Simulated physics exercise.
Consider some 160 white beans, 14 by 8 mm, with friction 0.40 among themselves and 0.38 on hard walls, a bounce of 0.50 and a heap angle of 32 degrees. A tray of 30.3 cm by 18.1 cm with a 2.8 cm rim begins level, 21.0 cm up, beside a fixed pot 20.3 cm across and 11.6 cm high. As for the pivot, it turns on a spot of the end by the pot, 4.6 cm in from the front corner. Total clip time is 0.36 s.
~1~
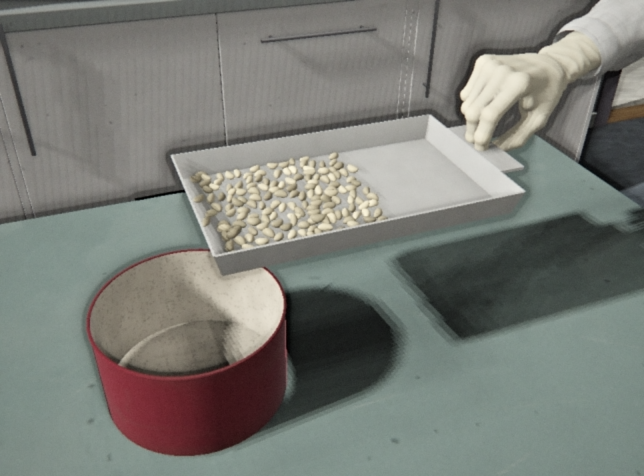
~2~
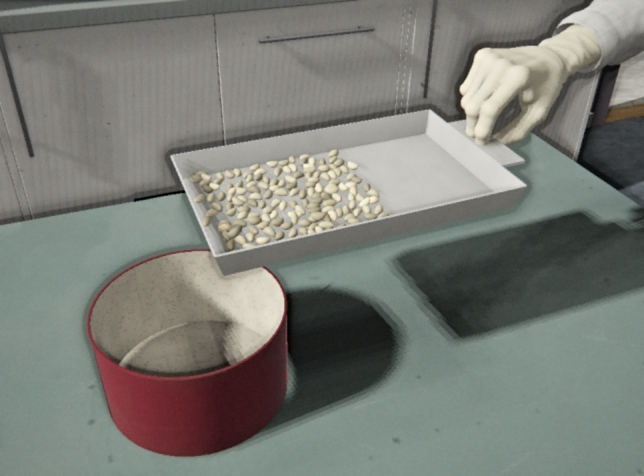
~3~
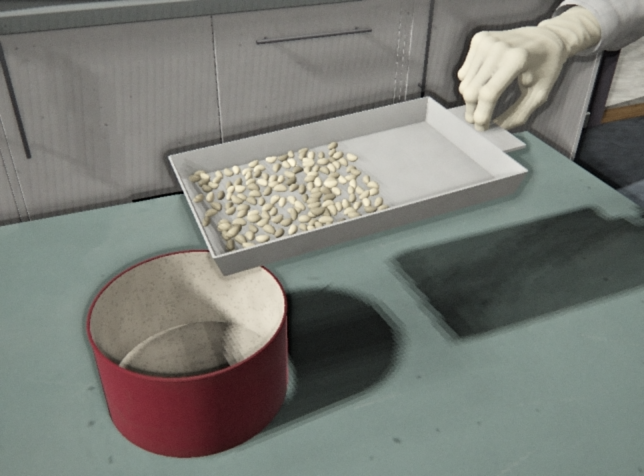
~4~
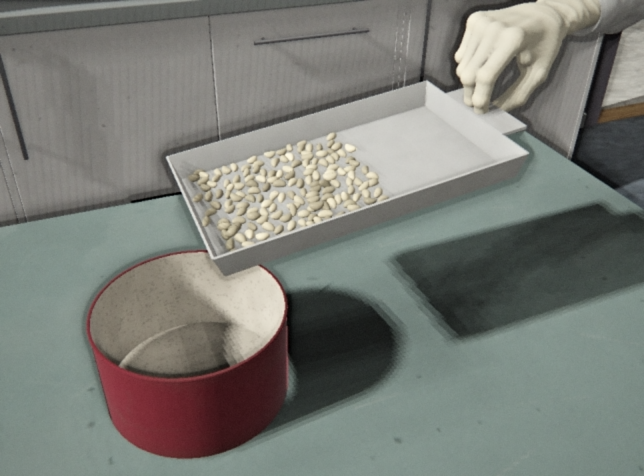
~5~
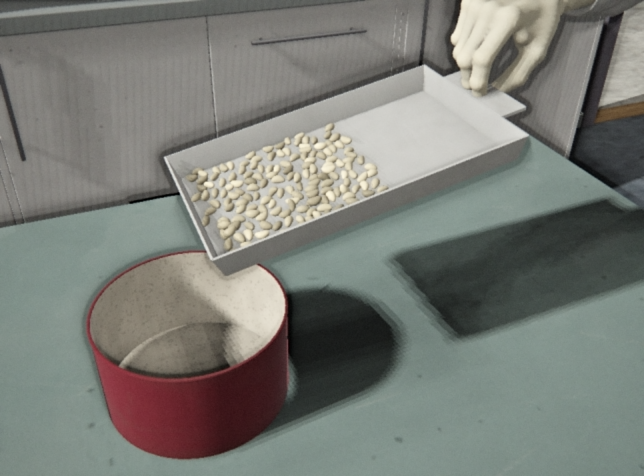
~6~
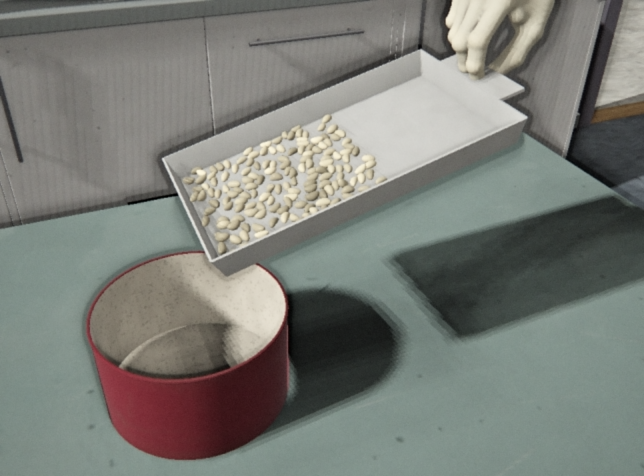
A gloved hand gripped the right end of a light gray tray of white beans above a green table and steadily raised it, tilting the tray down toward the left, beside a red pot.
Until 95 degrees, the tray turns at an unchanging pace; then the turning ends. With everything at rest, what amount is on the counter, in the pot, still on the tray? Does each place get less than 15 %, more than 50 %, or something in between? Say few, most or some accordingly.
Counter: Few. Pot: Most. Tray: Few.
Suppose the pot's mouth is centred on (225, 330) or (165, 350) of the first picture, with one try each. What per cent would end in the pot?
About 70 percent the first time and about 70 percent the second.
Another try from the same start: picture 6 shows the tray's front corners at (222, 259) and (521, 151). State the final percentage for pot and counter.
That works out as pot 65 and counter 35.
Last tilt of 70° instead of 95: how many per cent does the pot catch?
Estimate: Roughly 15 percent.
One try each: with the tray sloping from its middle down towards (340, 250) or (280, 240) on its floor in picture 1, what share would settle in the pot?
First try: Around 35 percent; second try: Around 65 percent.
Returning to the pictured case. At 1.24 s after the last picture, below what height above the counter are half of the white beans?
Roughly 22 centimetres.
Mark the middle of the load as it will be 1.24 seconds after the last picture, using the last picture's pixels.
At that moment the load's centre is around (190, 214).
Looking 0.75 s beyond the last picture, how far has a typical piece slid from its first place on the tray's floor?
By then it sits near 5 cm from where it began.
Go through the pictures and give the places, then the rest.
In the first frame, tray tilt 0 degrees, front corners at (221, 250) and (515, 189); middle of the pieces at (293, 206); pot at (188, 306).
In the second frame, tray tilt 1 degrees, front corners at (221, 250) and (516, 183); middle of the pieces at (293, 204).
In the third frame, tray tilt 4 degrees, front corners at (220, 251) and (517, 169), lowest corner left front; middle of the pieces at (293, 200).
In the fourth frame, tray tilt 8 degrees, front corners at (219, 251) and (518, 152), lowest corner left front; middle of the pieces at (292, 195).
In the fifth frame, tray tilt 11 degrees, front corners at (218, 252) and (517, 134), lowest corner left front; middle of the pieces at (291, 190).
In the sixth frame, tray tilt 15 degrees, front corners at (217, 253) and (516, 117), lowest corner left front; middle of the pieces at (287, 186); pot at (189, 308).
Then, 0.75 s after the last picture, tilt 53 degrees; the tray holds 100 %, the pot 0 %.
Then, 1.24 s after the last picture, tilt 77 degrees; the tray holds 95 %, the pot 0 %.
Then, 1.81 s after the last picture, tilt 95 degrees; the tray holds 5 %, the pot 80 %.
In the end, counter 5 %, pot 95 %, tray 0 %.
